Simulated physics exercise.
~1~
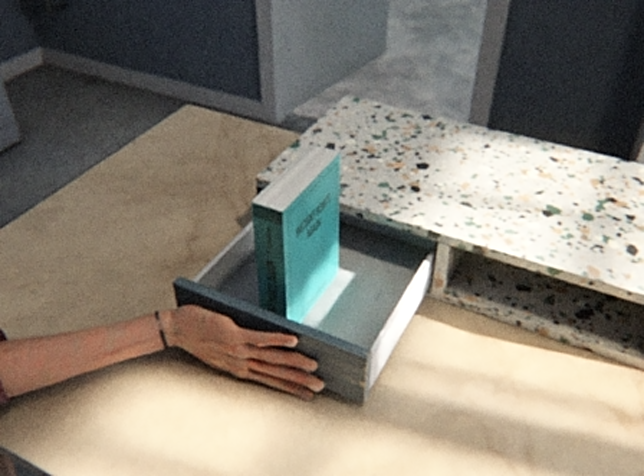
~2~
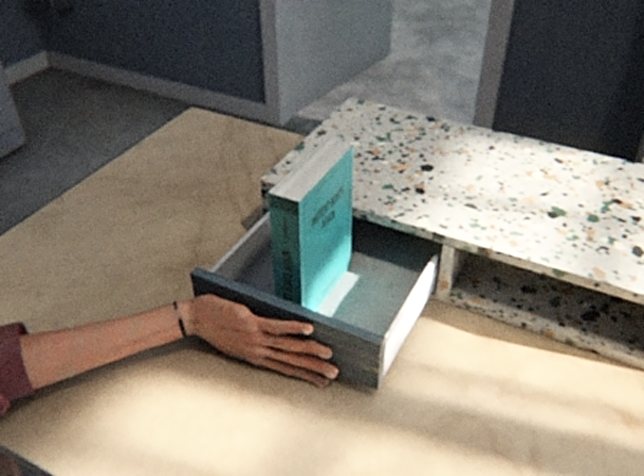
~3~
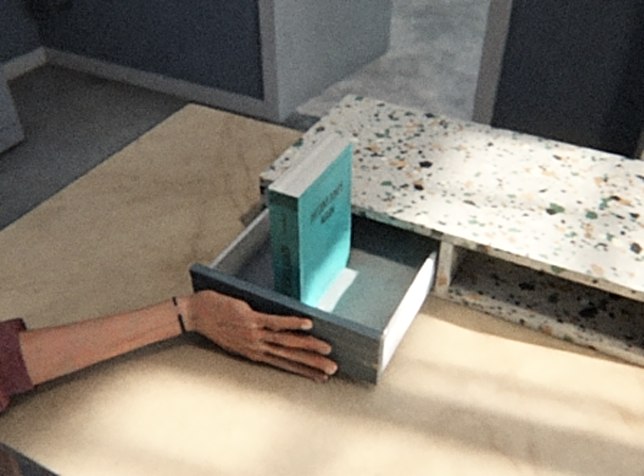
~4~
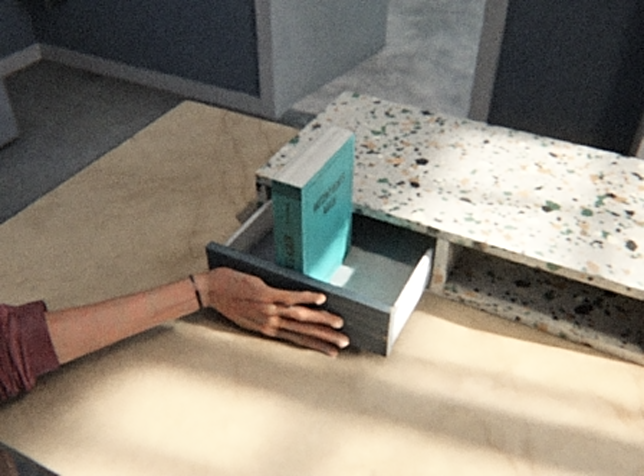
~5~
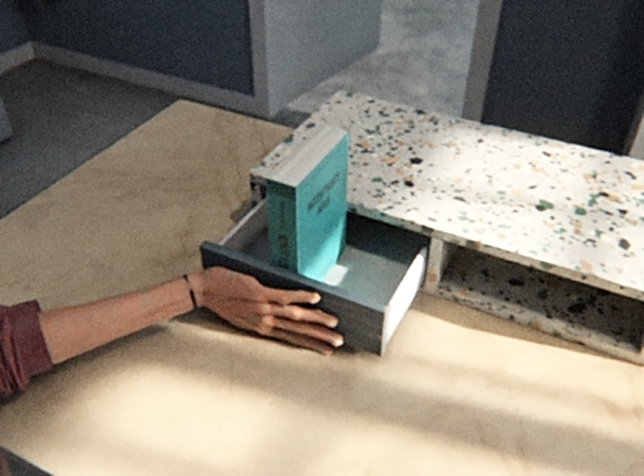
A hand pushes a drawer holding an upright turquoise book partway in, leaving it ajar.
